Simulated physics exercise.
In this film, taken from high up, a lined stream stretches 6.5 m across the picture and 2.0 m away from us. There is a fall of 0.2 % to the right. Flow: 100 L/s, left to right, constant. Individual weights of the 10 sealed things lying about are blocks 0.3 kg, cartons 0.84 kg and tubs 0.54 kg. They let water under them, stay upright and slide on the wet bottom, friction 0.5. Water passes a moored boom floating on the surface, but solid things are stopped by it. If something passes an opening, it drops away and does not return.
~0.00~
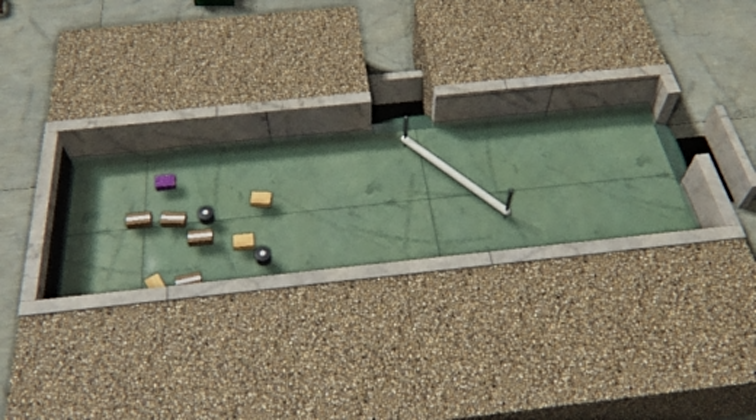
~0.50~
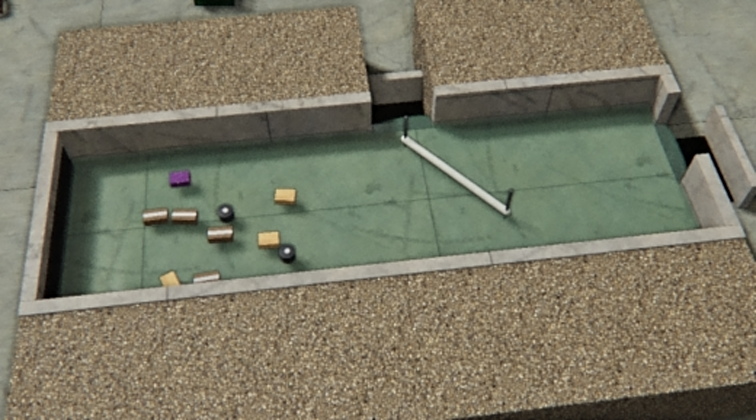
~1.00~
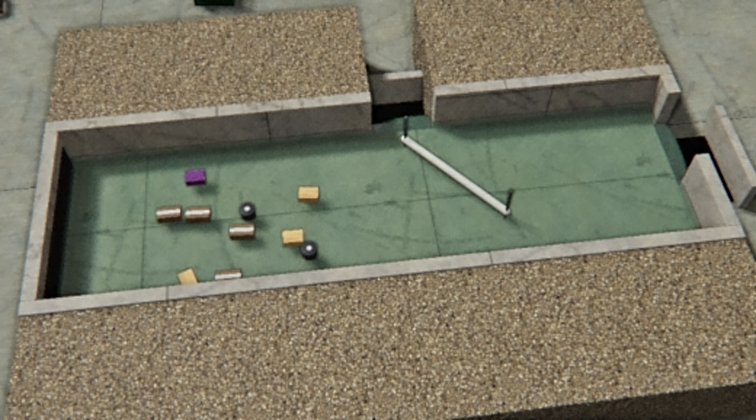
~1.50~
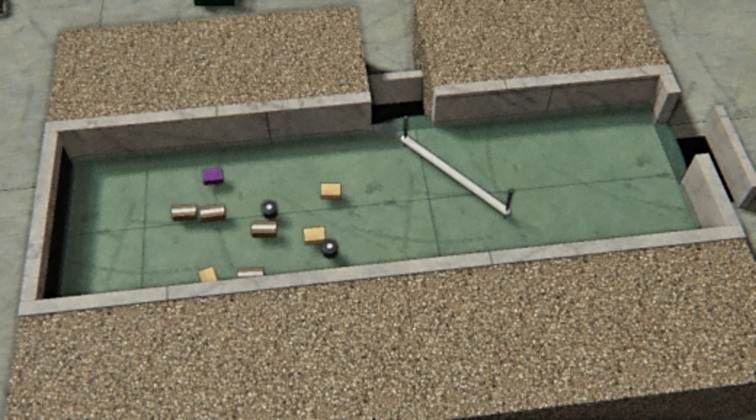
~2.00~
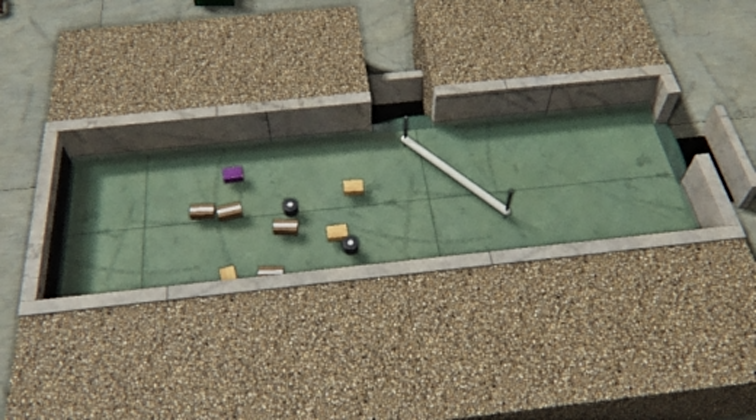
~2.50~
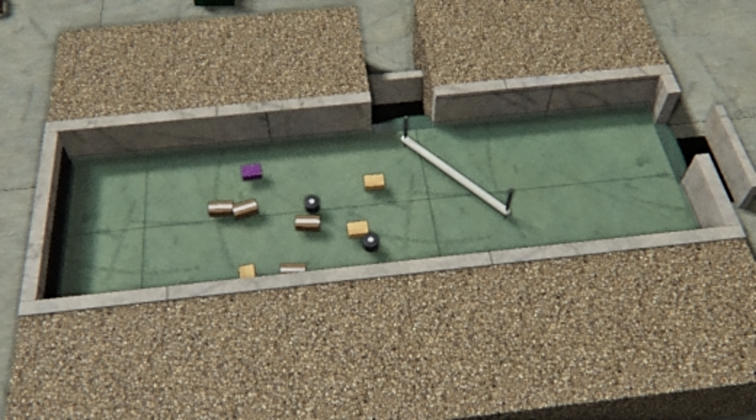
The footage shows a purple block, yellow blocks, copper-coloured cylinders and dark balls floating in a walled channel of greenish water, all drifting steadily rightward as a loose group toward a slanted white boom that stays in place.
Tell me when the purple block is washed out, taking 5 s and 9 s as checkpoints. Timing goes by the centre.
It goes after the second checkpoint or never.
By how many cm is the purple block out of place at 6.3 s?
Roughly 250 centimetres by that point.
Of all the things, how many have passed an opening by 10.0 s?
By that moment the number is 0.
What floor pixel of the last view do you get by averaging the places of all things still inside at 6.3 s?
Close to (435, 204).
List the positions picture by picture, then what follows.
In the first picture, the purple block at (165, 181), afloat; about 1530 L in view; 0 of 10 have shifted.
In the second picture, the purple block at (180, 177) floats, 16 cm from its start; 11 cm deep round most things; 10 of 10 have shifted.
In the third picture, the purple block at (195, 176) floats, 32 cm from its start; 11 cm deep round most things; 10 of 10 have shifted.
In the fourth picture, the purple block at (212, 175), afloat, 50 cm from its start; 11 cm deep round most things; 10 of 10 have shifted.
In the fifth picture, the purple block at (233, 173) floats, 71 cm from its start; about 1540 L in view; 10 of 10 have shifted.
In the sixth picture, the purple block at (251, 170), afloat, 91 cm from its start; about 1550 L in view; 10 of 10 have shifted.
After 3.5 s the purple block is near (294, 165), 1.4 m from its start, afloat; 0 of 10 are out; 10 afloat.
After 6.3 s the purple block is near (401, 147), 2.5 m from its start, afloat; 0 of 10 are out; 10 afloat.
After 10.0 s the purple block is near (399, 145), 2.5 m from its start, afloat; 0 of 10 are out; 10 afloat.
After 14.0 s the purple block is near (399, 145), 2.5 m from its start, afloat; 0 of 10 are out; 10 afloat.
